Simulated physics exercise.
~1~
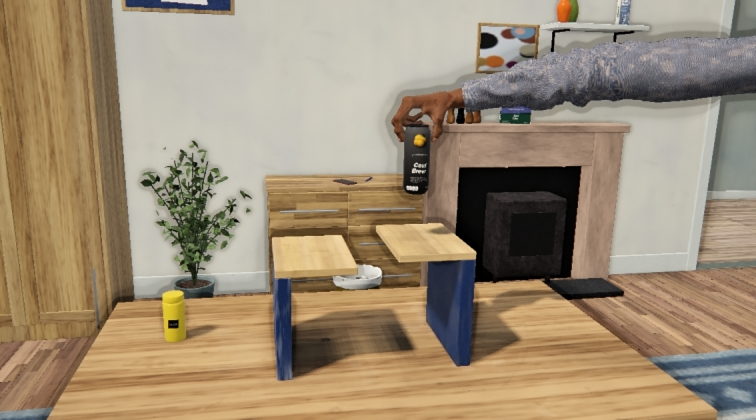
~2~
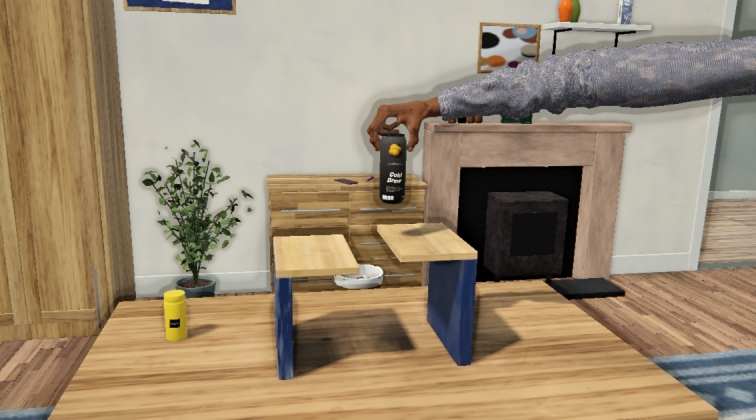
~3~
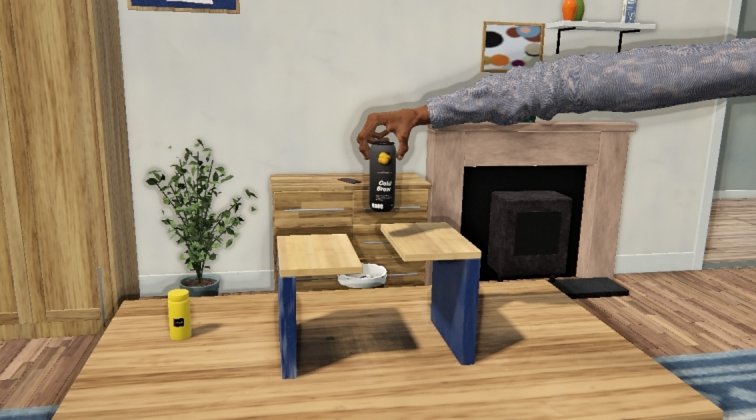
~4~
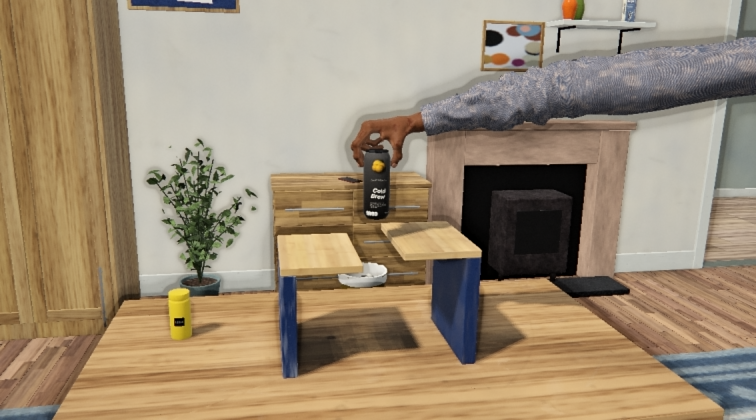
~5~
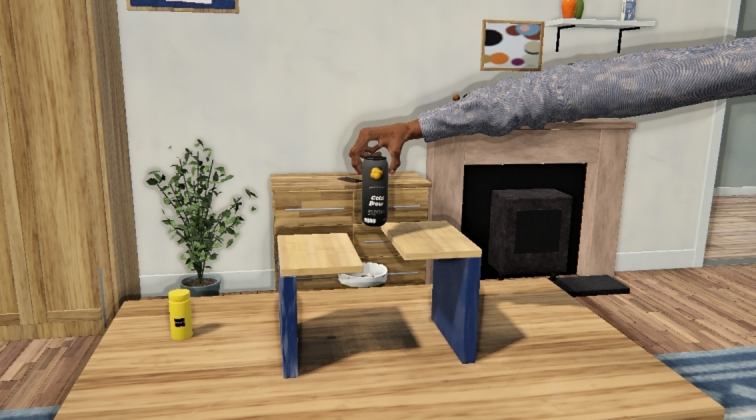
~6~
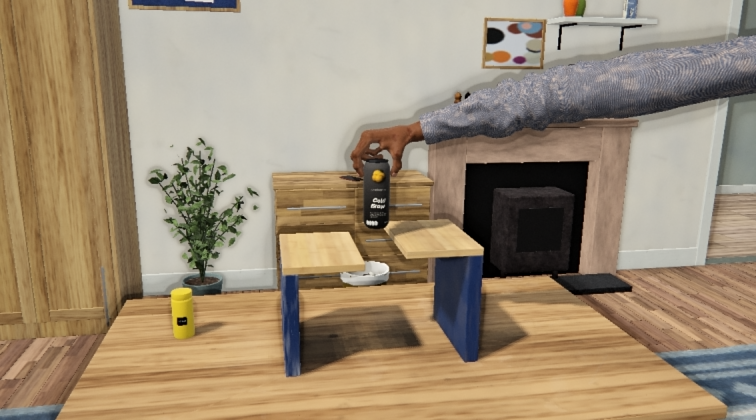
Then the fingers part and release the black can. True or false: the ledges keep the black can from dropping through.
False.
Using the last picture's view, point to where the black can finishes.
Near pixel (375, 314).
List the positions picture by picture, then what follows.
The first picture shows on its way; black can (417, 159); yellow shaker (174, 316).
The second picture shows on its way; black can (393, 169); yellow shaker (176, 315).
The third picture shows on its way; black can (382, 177); yellow shaker (180, 314).
The fourth picture shows on its way; black can (377, 184); yellow shaker (180, 314).
The fifth picture shows on its way; black can (375, 191); yellow shaker (181, 314).
The sixth picture shows poised above the slot; black can (377, 194); yellow shaker (183, 313).
Then, 0.32 s later than the last frame, black can moved well along near (375, 300).
Then, 0.66 s later than the last frame, black can moved well along near (375, 314).
When it is over, moved from the start, black can; yellow shaker as before. End places, in pixels of the last picture, black can near (375, 314). The can goes down the gap.
